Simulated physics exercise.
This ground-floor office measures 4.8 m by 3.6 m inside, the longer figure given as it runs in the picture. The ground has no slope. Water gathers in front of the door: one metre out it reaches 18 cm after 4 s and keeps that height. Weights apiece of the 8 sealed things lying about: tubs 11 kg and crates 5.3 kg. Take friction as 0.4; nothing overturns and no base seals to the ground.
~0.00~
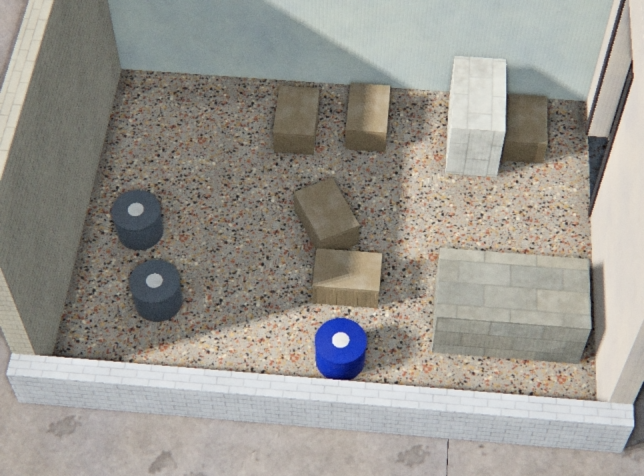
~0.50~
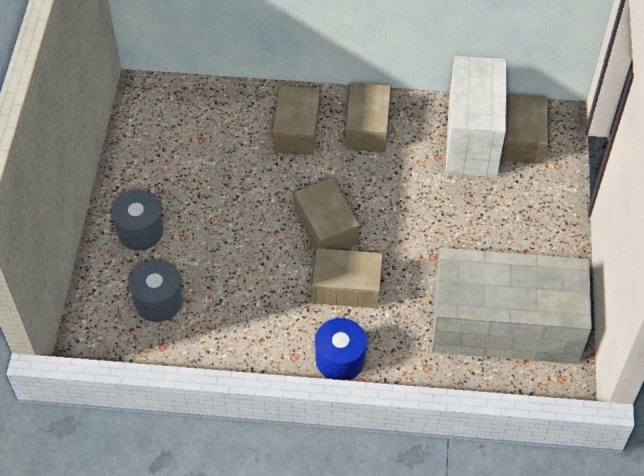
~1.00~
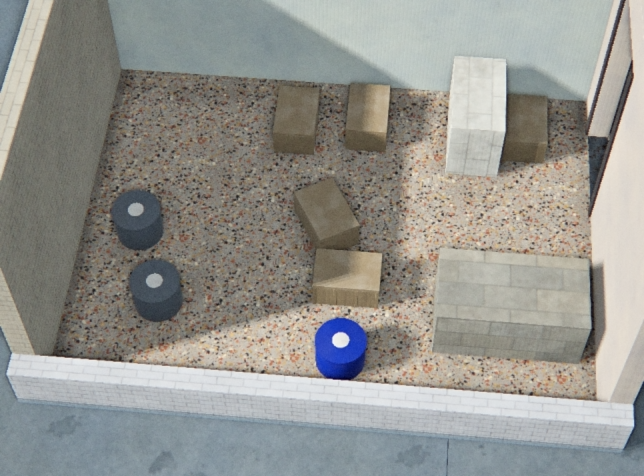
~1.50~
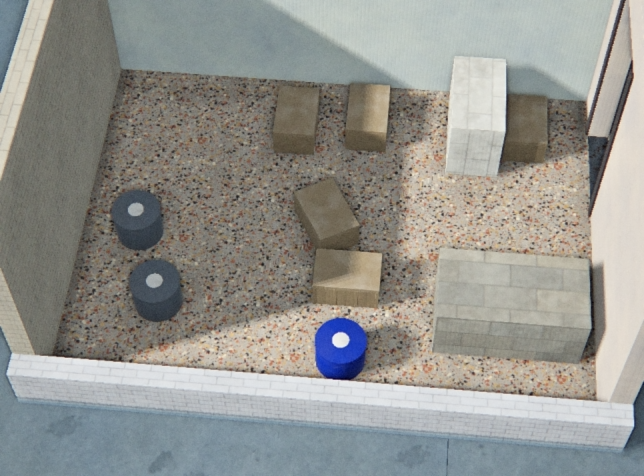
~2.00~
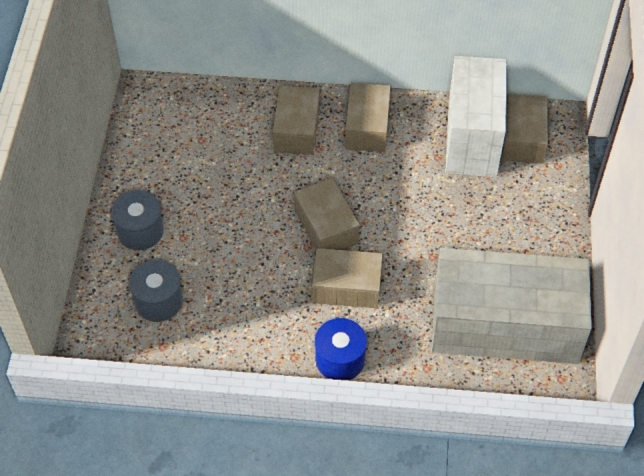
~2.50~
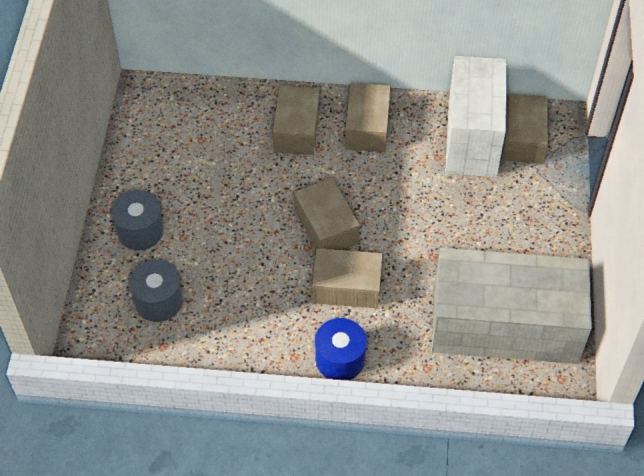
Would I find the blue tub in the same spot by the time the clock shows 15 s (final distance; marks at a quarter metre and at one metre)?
Blue tub stays put.
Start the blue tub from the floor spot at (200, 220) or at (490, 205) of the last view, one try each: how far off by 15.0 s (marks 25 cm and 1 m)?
In that order: It slides a little; it travels far.
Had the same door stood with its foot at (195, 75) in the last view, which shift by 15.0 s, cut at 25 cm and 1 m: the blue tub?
Then the blue tub ends far away.
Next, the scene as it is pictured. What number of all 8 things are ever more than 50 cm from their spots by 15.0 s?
I count 5.
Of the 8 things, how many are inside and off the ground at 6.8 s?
1 of them.
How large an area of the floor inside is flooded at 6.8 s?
Roughly 11.0 m2.
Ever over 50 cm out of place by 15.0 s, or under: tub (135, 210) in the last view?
It is less.
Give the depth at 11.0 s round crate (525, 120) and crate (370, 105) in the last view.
Roughly 13 and 3 cm.
After 3.5 s the blue tub is near (341, 340), 0.0 m from its start, aground; 0 afloat.
After 6.8 s the blue tub is near (341, 341), 0.0 m from its start, aground; 1 afloat.
After 11.0 s the blue tub is near (341, 341), 0.0 m from its start, aground; 5 afloat.
After 15.0 s the blue tub is near (343, 340), 0.0 m from its start, aground; 7 afloat.
